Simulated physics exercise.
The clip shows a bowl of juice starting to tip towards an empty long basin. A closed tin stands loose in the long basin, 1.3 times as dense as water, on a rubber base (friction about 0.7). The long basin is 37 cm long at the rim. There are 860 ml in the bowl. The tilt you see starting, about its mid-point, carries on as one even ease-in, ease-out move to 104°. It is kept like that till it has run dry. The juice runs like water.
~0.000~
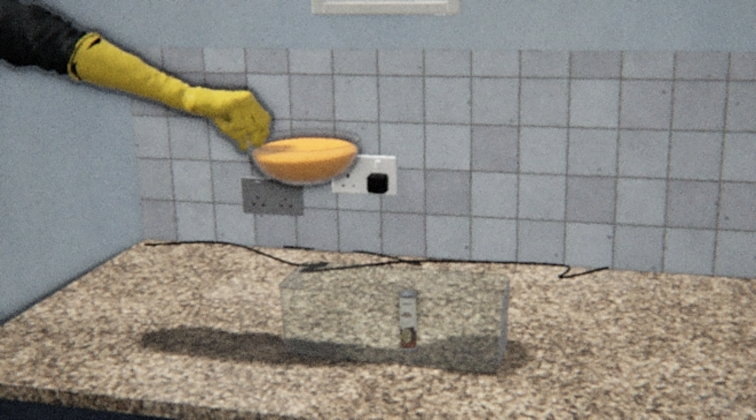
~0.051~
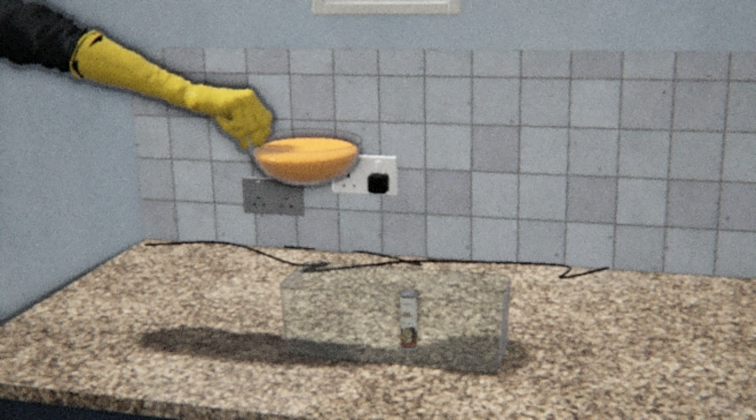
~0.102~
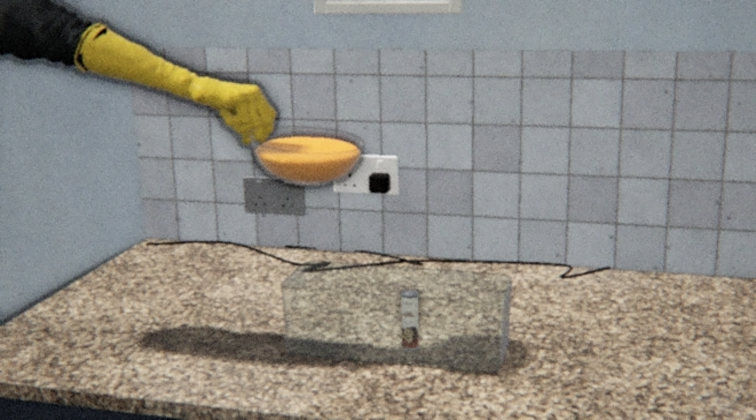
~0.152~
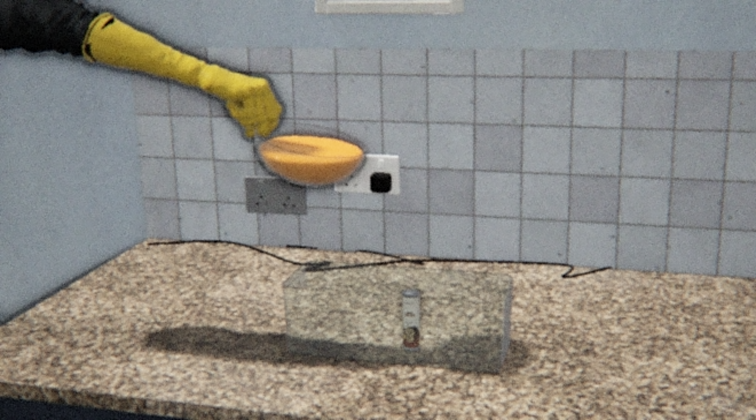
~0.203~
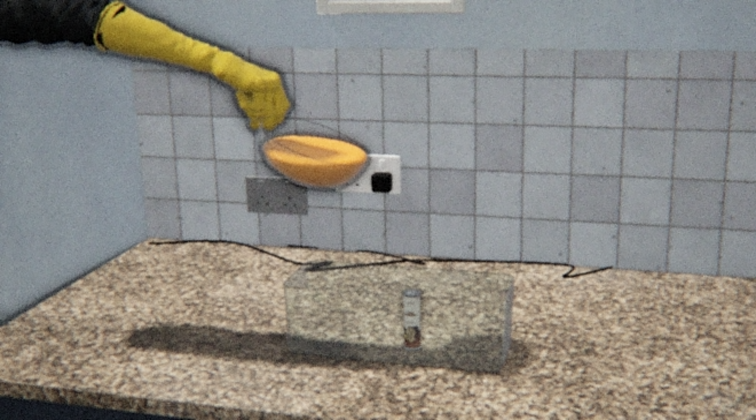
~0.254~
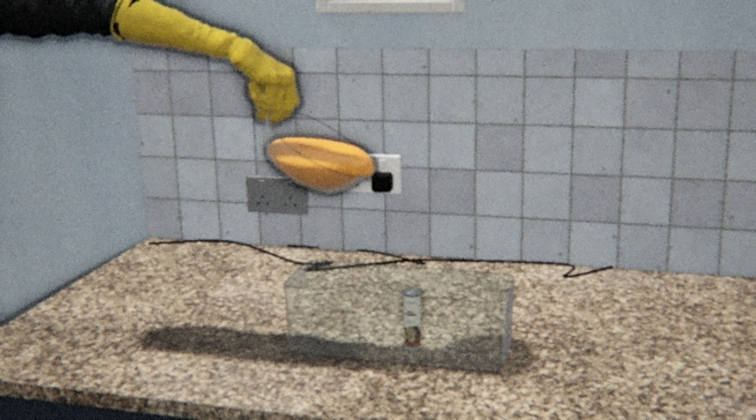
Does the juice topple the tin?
The tin topples.
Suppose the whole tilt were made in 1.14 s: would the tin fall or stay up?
The tin remains upright.
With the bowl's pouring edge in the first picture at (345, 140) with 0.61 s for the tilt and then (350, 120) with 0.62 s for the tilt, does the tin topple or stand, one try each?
First it falls; then it goes over.
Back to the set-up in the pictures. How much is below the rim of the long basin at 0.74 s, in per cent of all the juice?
About 90 per cent.
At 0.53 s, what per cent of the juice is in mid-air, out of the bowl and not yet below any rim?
Some 62 per cent.
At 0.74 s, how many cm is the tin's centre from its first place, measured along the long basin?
About 2 cm.
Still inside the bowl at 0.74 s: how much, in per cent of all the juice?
Near 0 in a hundred.
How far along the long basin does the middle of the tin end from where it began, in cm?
About 7.0 cm.
By 0.53 s the tilt is 92° and 6 per cent is still to pour; the tin stands where it began.
By 0.74 s the tilt is 104° and 0 per cent is still to pour; the tin leans 10°.
By 0.95 s the tilt is 104° and 0 per cent is still to pour; the tin leans 58°.
By 1.18 s the tilt is 104° and 0 per cent is still to pour; the tin lies on its side.
At rest the tin lies on its side.
